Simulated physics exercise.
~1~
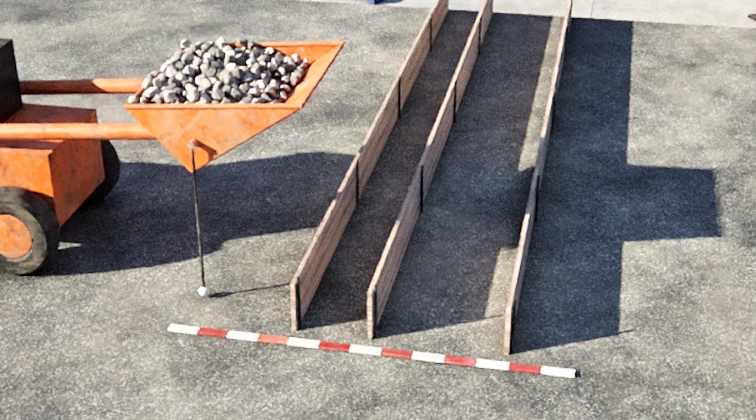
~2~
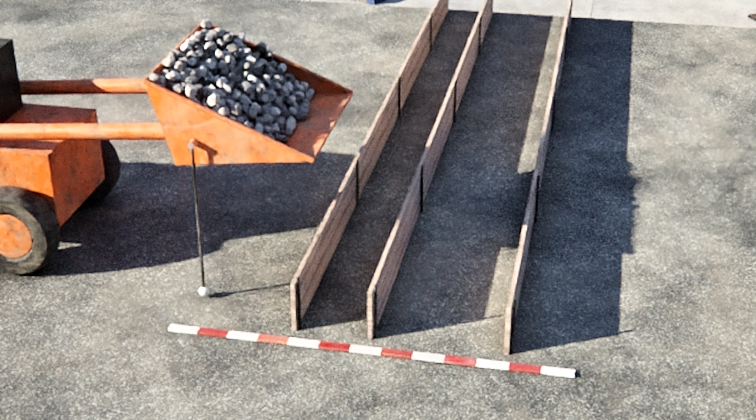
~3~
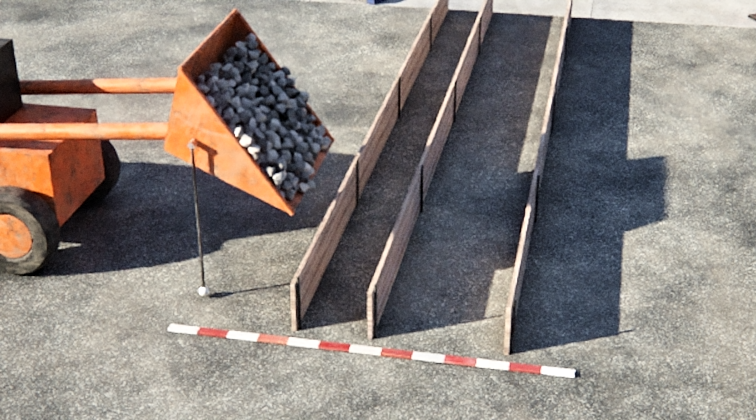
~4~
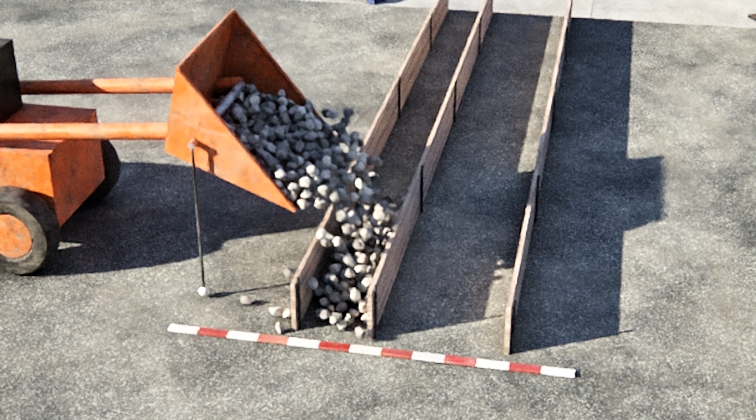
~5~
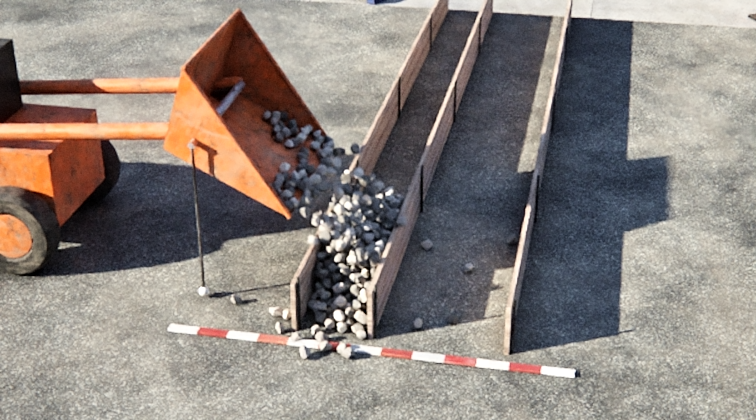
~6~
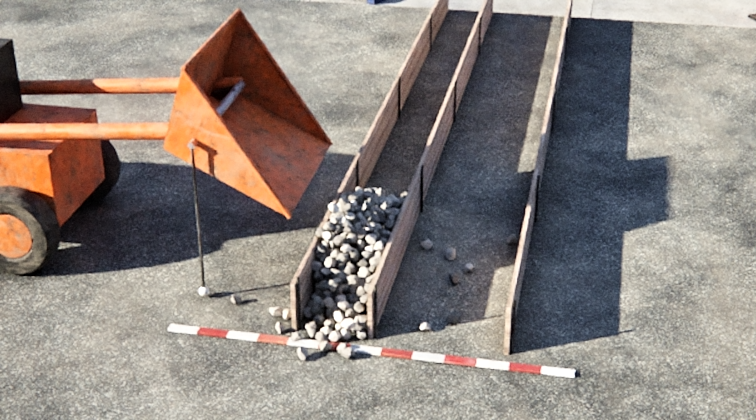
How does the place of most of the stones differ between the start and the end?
At the start the stones are heaped in the raised orange bucket at the upper left. At the end most of them lie lower and farther right, piled on the ground between the left and middle boards.
An orange loader bucket tips grey stones mostly between the left two boards, scattering a few.
